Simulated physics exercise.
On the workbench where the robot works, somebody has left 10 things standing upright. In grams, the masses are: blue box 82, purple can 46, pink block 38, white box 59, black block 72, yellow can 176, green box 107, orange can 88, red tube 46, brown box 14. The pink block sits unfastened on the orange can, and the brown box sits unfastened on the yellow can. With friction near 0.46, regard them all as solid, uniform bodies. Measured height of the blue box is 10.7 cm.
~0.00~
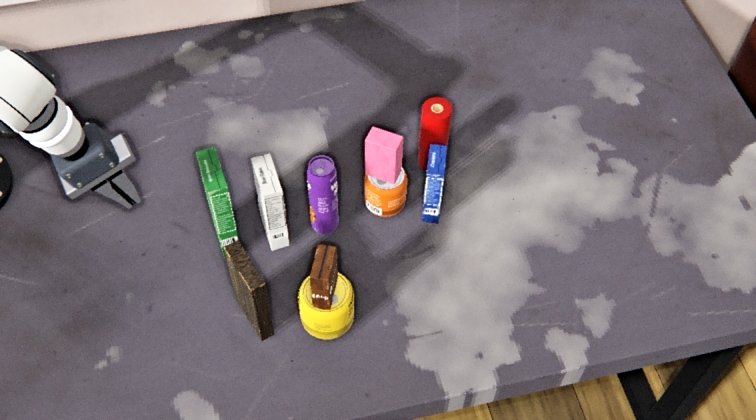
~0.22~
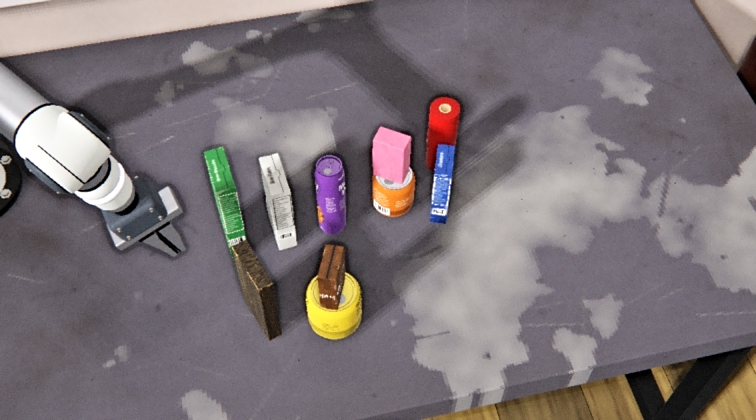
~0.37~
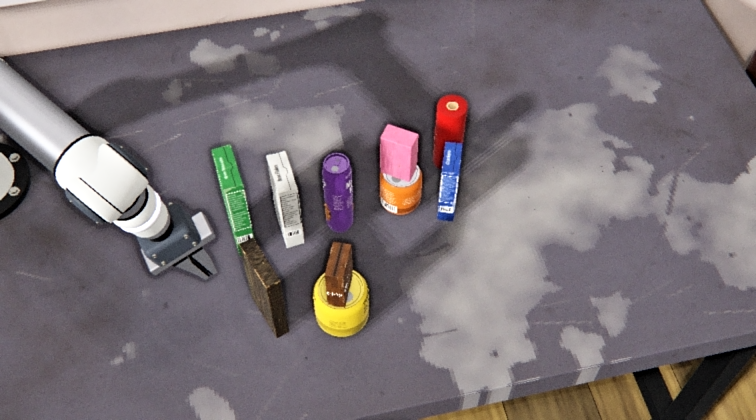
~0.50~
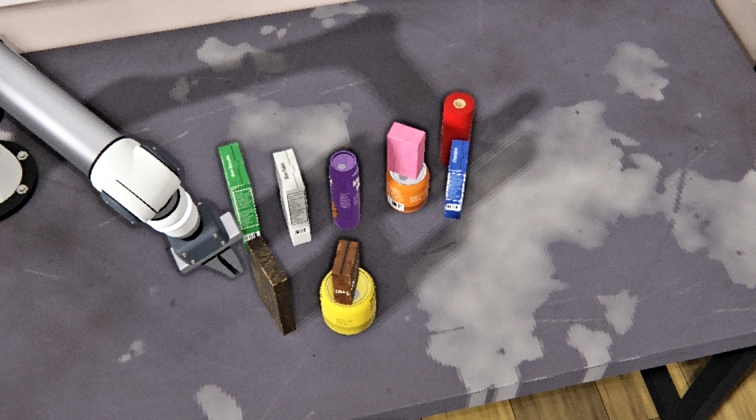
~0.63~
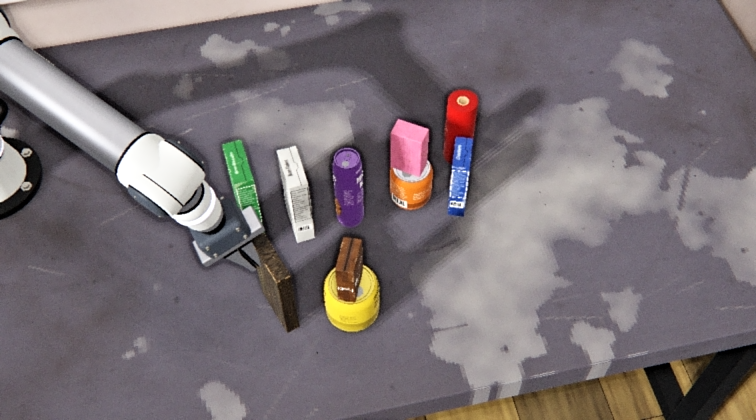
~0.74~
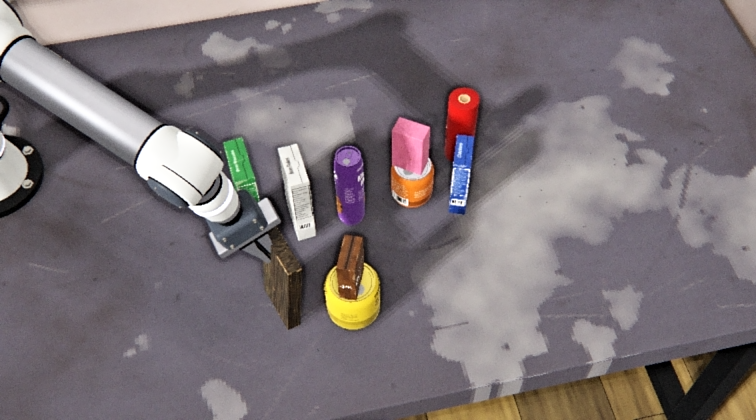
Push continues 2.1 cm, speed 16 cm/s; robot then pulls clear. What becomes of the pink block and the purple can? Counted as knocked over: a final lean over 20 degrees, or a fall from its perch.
Pink block: On its feet; purple can: On its feet.
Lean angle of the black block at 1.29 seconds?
Tilt: Around 90°.
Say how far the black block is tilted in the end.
In the end, 90 degrees or so off vertical.
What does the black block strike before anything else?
First thing hit: The yellow can.
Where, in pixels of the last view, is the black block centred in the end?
It ends up around (315, 263).
Around 0.99 s, yellow can and black block touch at 0.92 s; brown box and black block touch at 0.96 s; off upright black block 45°.
Around 1.29 s, off upright black block 90°.
Around 1.74 s, off upright black block 90°.
At rest, past 20° or fallen, black block. Standing, green box, white box, purple can, yellow can, orange can, blue box, red tube, brown box and pink block.
